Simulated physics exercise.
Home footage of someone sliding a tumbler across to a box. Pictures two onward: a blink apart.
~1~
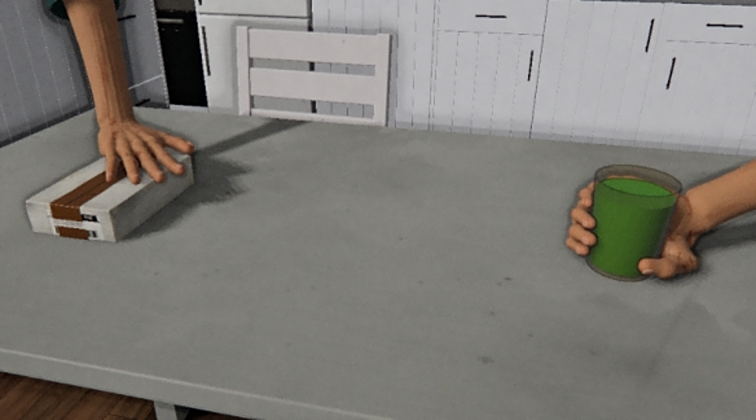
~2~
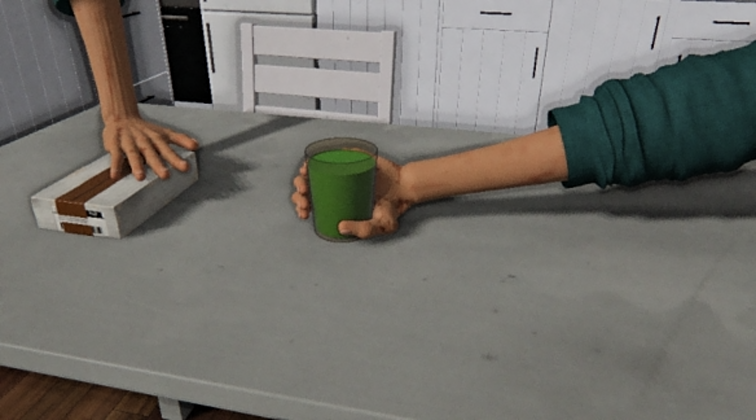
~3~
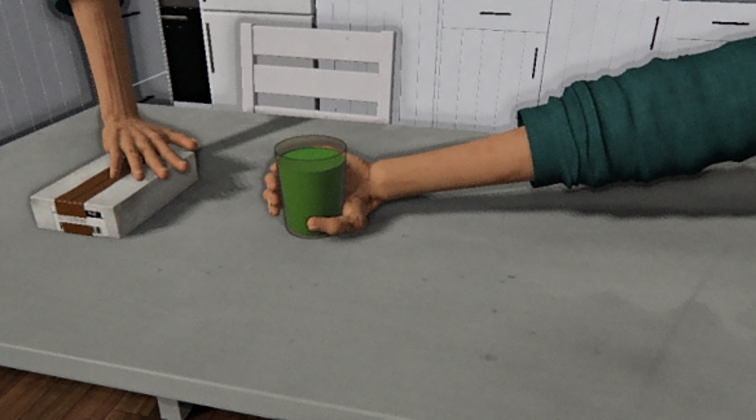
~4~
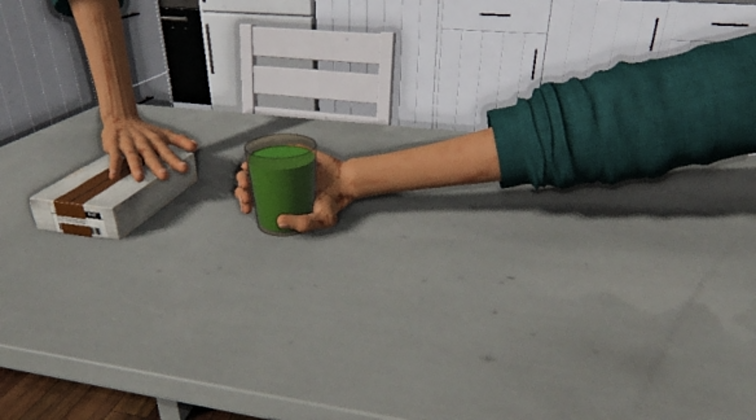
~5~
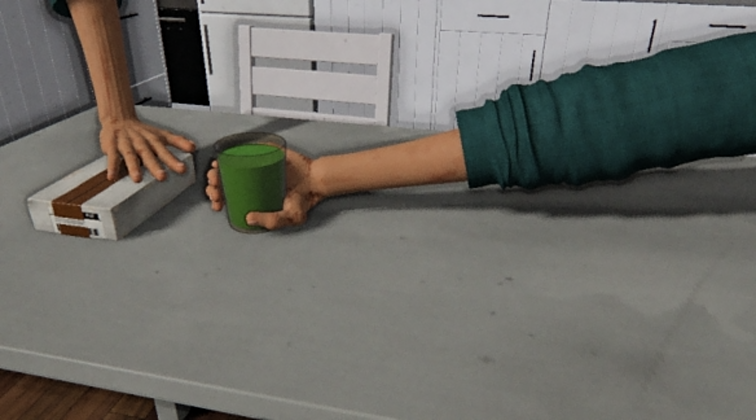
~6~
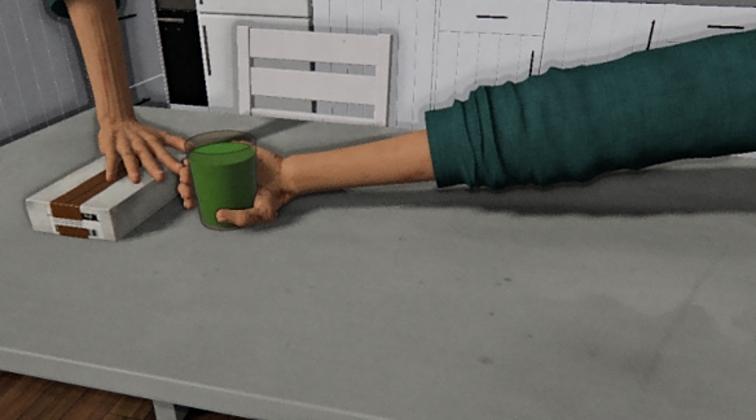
The clip opens with one hand resting on a box at the left of a gray table while another holds a tumbler of green liquid at the right. The green-sleeved arm slides the tumbler a long way left across the tabletop, then moves it steadily closer, until it is right beside the box.
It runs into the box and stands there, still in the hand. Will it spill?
The liquid sloshes out.
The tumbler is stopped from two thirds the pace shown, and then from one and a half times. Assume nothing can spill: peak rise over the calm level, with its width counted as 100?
Roughly 30 per cent, then 60 per cent.
Shortly, the tumbler meets the box.
Then, the green juice surges up the wall; it has lost some.
At the finish, the tumbler stands at the box; it has lost some.
